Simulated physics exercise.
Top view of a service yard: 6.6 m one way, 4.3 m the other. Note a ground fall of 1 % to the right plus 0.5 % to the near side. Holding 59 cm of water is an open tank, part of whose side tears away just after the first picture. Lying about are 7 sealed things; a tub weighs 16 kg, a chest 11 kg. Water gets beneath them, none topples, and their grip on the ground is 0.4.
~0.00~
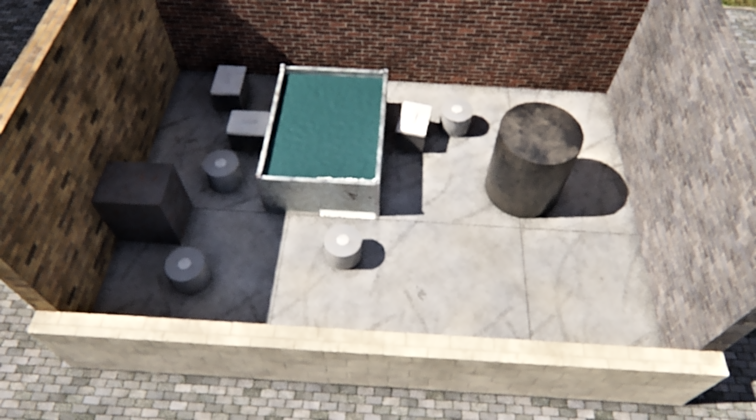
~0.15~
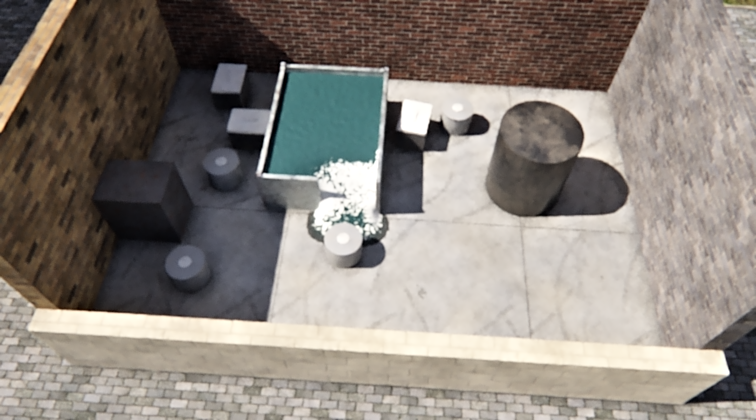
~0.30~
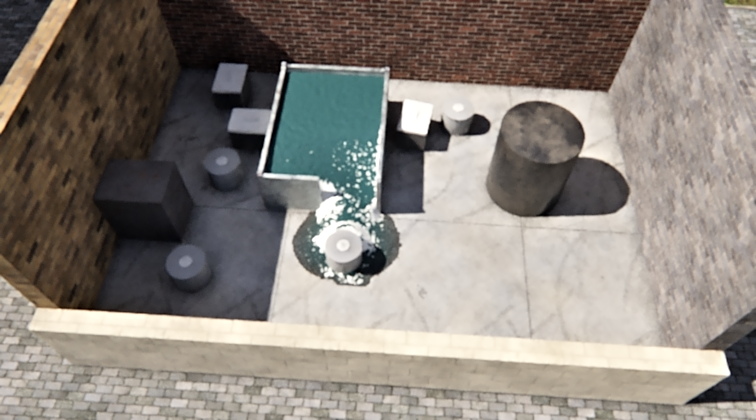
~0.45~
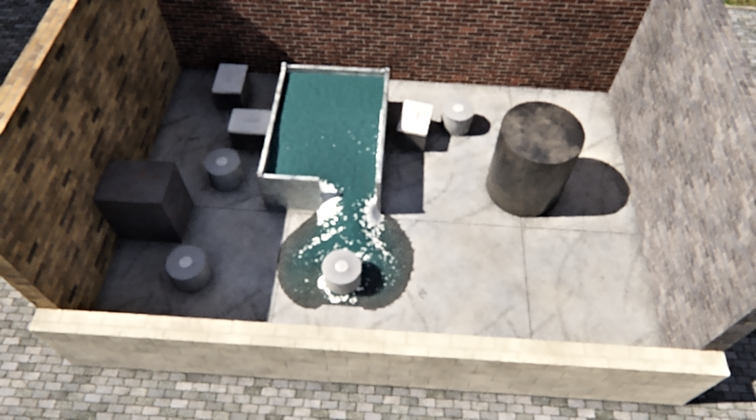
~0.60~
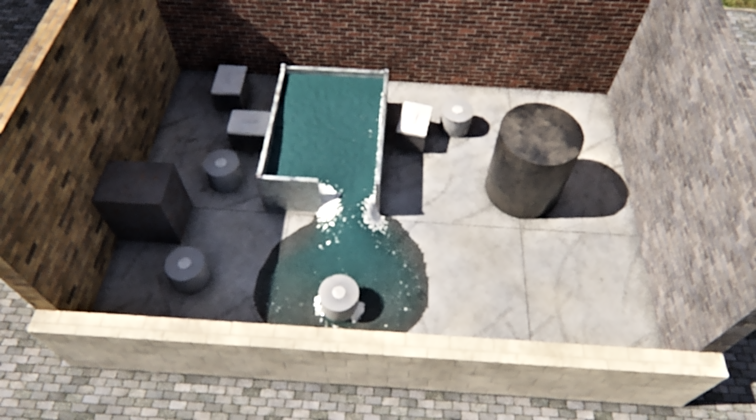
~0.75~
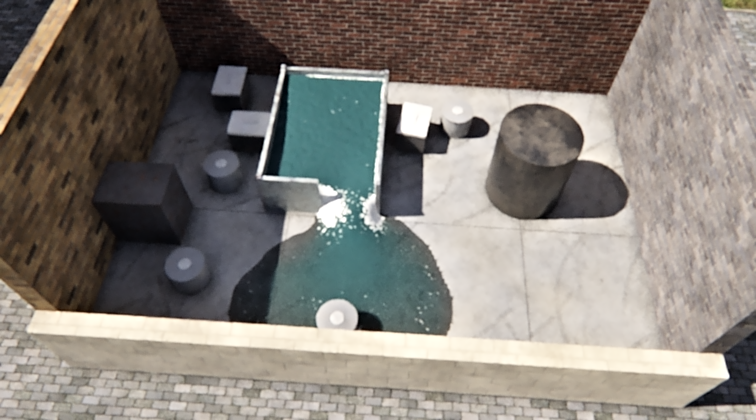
At the start, an open tank of green water stands in a walled yard among pale tubs, blocks and a large dark cylinder. Its near side opens and foaming water pours out around the closest tub. The pool widens across the floor, and that tub slides toward the near wall while the other objects stay put.
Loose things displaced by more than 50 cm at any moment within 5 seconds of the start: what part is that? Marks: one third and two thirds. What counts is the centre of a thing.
I'd guess the moved share fails to make a third.
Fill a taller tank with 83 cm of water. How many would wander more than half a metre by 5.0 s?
With that change, 2 of them.
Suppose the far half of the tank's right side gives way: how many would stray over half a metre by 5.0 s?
Then 2.
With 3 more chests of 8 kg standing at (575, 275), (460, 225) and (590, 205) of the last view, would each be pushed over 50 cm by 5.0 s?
Going through them, I'd say exceeds it, falls short and finally exceeds it.
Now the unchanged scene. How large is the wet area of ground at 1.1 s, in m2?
Somewhere around 7.5 m2, roughly.
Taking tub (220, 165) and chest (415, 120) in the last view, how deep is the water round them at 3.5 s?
About 1 and 0 cm.
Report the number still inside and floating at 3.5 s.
Answer: 1.
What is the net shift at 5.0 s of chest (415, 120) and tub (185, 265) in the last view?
0 cm, then 60 cm.
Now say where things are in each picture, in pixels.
The first picture shows a tub at (343, 240) rests on the ground; a tub at (184, 264), on the bottom; water covers 2.7 m2; 0 of 7 have shifted.
The second picture shows a tub at (343, 239), on the bottom; a tub at (185, 262) rests on the ground; water covers 3.1 m2; 0 of 7 have shifted.
The third picture shows a tub at (343, 245) rests on the ground, 10 cm from its start; a tub at (185, 262), on the bottom; 3.5 m2 under water; 1 of 7 have shifted.
The fourth picture shows a tub at (341, 266), on the bottom, 37 cm from its start; a tub at (185, 262), on the bottom; 4.3 m2 under water; 1 of 7 have shifted.
The fifth picture shows a tub at (339, 292) rests on the ground, 69 cm from its start; a tub at (184, 263), on the bottom; 5.2 m2 under water; 1 of 7 have shifted.
The sixth picture shows a tub at (337, 318), on the bottom, 99 cm from its start; a tub at (184, 264), on the bottom; 6.3 m2 under water; 1 of 7 have shifted.
After 1.1 s 1 of 7 are over 50 cm from their spots; 0 afloat.
After 2.2 s 1 of 7 are over 50 cm from their spots; 1 afloat.
After 3.5 s 1 of 7 are over 50 cm from their spots; 1 afloat.
After 5.0 s 2 of 7 are over 50 cm from their spots, and 2 have been at some point; 0 afloat.
